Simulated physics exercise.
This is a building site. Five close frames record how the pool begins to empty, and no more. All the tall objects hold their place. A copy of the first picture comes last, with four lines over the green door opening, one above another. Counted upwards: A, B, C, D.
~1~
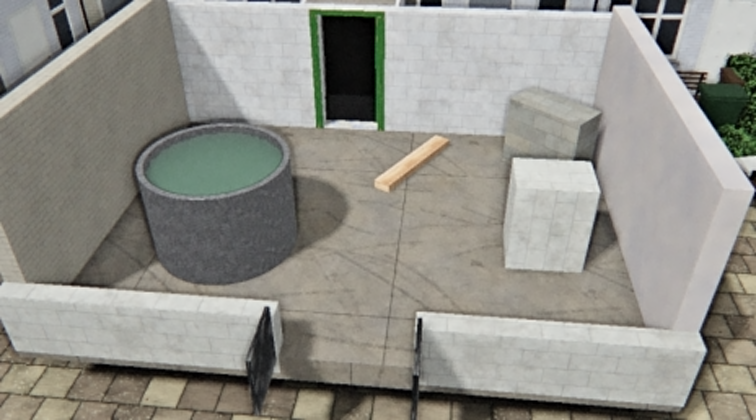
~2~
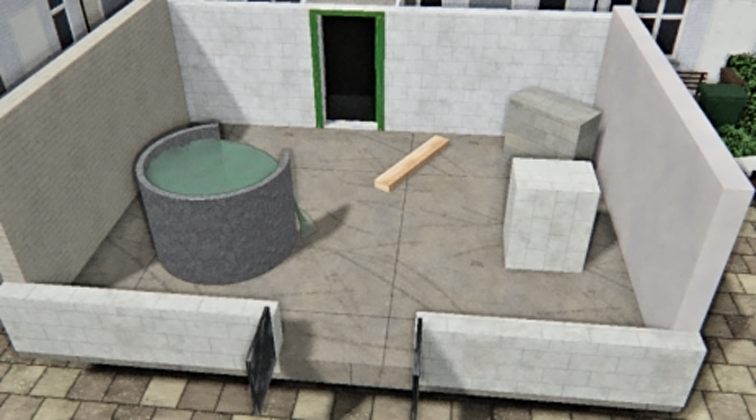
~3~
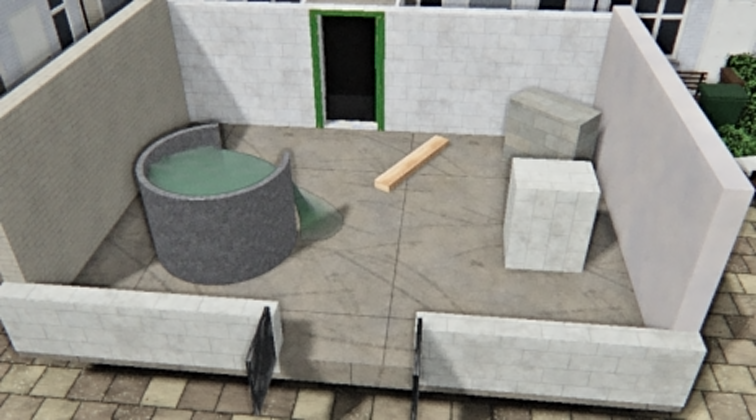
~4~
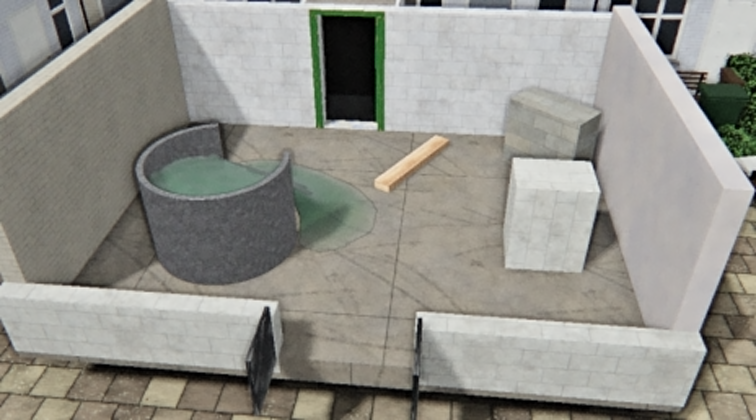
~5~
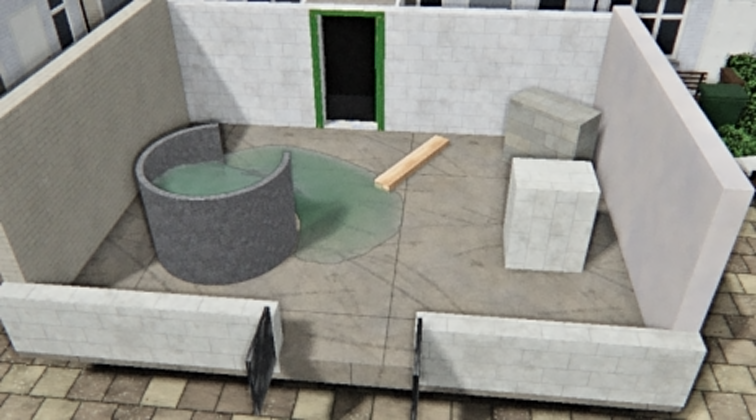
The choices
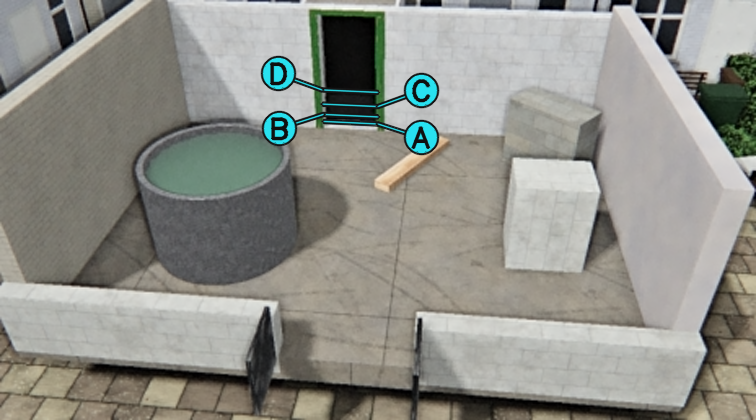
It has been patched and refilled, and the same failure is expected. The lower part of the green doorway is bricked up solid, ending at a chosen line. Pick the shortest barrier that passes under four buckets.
That is height C.
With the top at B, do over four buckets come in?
Yes.
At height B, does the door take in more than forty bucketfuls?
No.
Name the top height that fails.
That is height B.
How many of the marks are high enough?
Two of the four.
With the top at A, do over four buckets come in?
Yes.
On the marked copy, A at (350, 122); B at (350, 115); C at (350, 105); D at (349, 91); from the bottom up A, B, C, D.
For height A, dozens of bucketfuls pour in.
For height B, about 12 bucketfuls get in.
For height C, a bucket or two gets in.
For height D, nothing gets over.
